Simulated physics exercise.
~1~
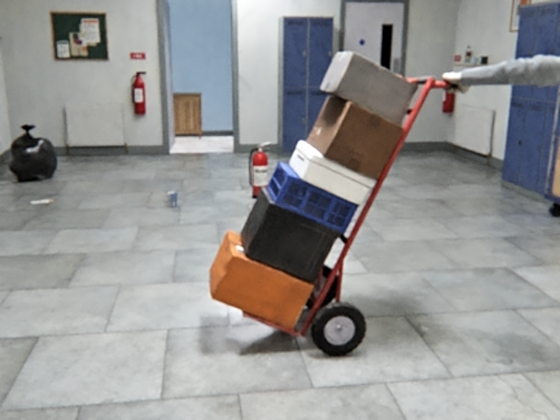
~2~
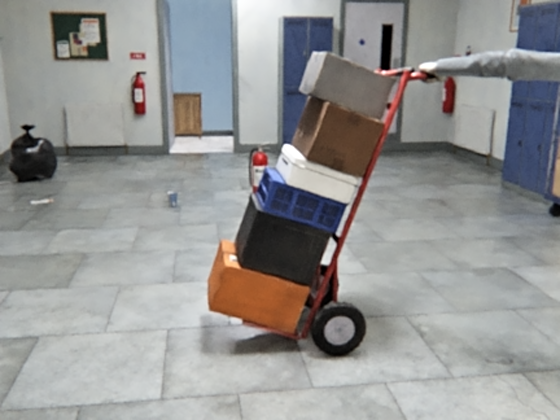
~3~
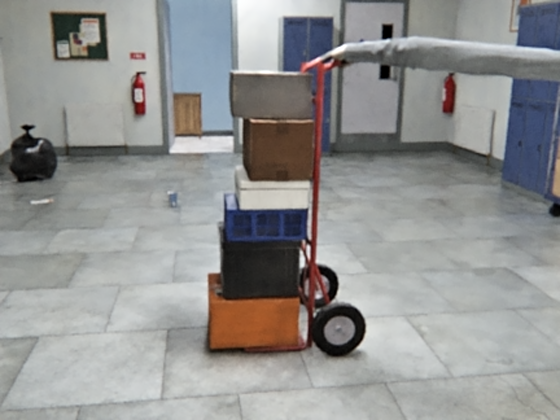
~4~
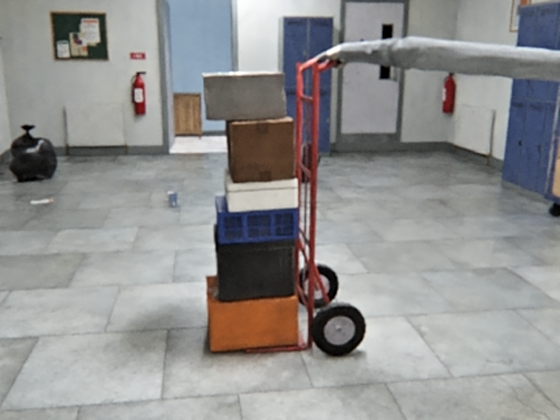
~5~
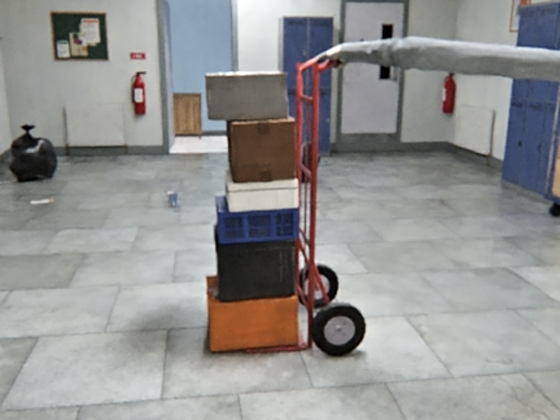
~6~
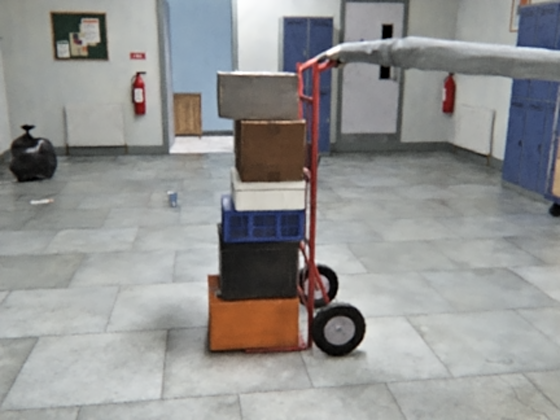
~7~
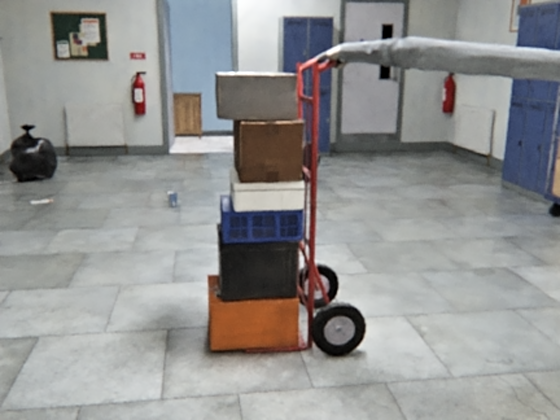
Grey-sleeved arm tipping a loaded red hand truck upright, its six stacked boxes and crates shifting slightly but staying stacked.
